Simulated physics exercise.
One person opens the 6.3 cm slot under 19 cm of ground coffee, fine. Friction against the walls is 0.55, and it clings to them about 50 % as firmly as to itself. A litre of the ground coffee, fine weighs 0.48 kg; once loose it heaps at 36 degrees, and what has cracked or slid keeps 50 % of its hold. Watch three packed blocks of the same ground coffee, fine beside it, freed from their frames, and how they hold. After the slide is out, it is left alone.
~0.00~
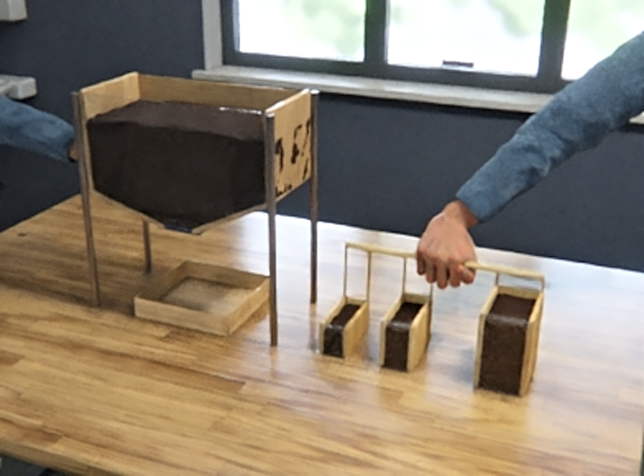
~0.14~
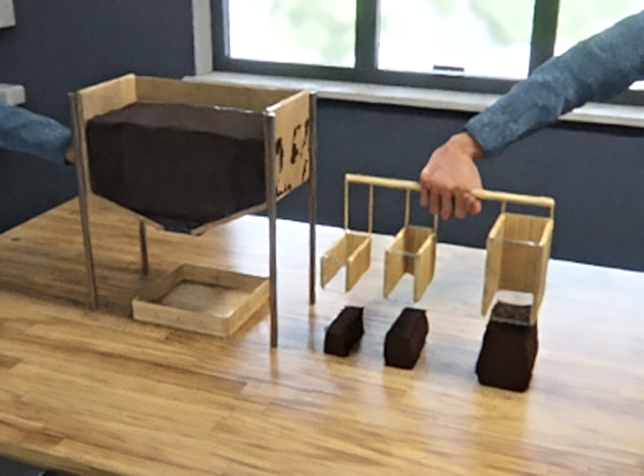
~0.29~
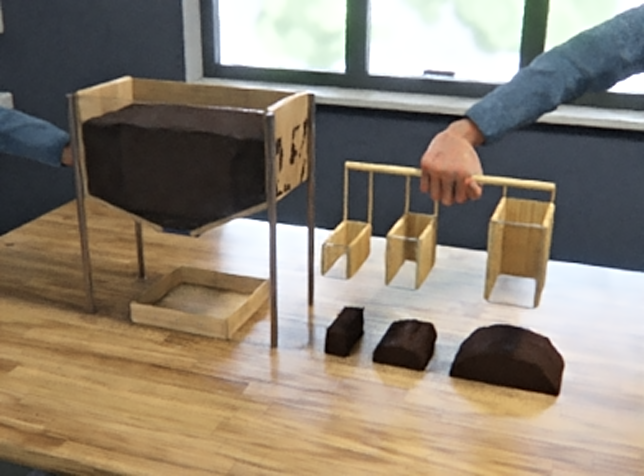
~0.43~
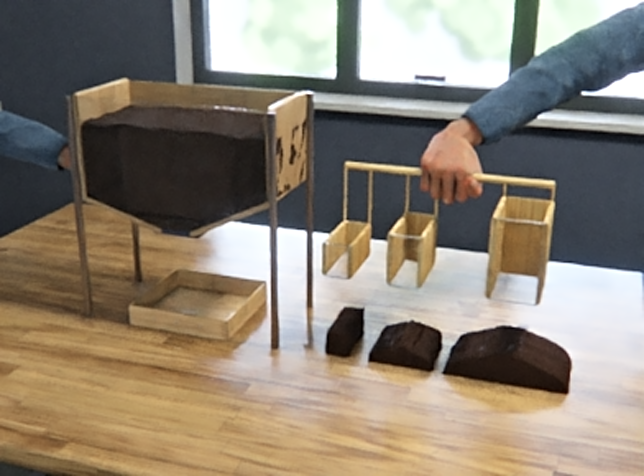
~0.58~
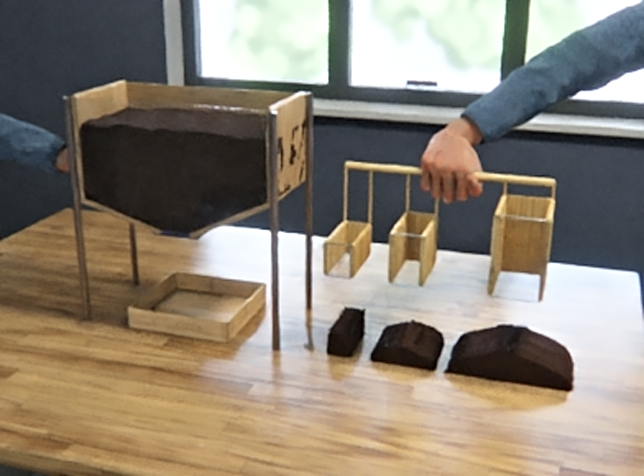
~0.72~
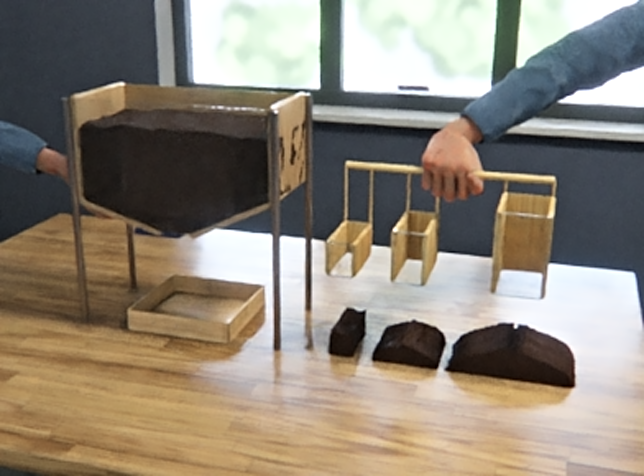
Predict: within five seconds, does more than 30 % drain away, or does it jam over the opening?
It is going to discharge.
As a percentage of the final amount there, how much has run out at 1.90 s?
Close to 40 in a hundred.
After 1.07 s, 4 % has run out.
After 1.49 s, 15 % has run out.
After 1.90 s, 27 % has run out.
After 2.32 s, 39 % has run out.
After 5.62 s, 77 % has run out.
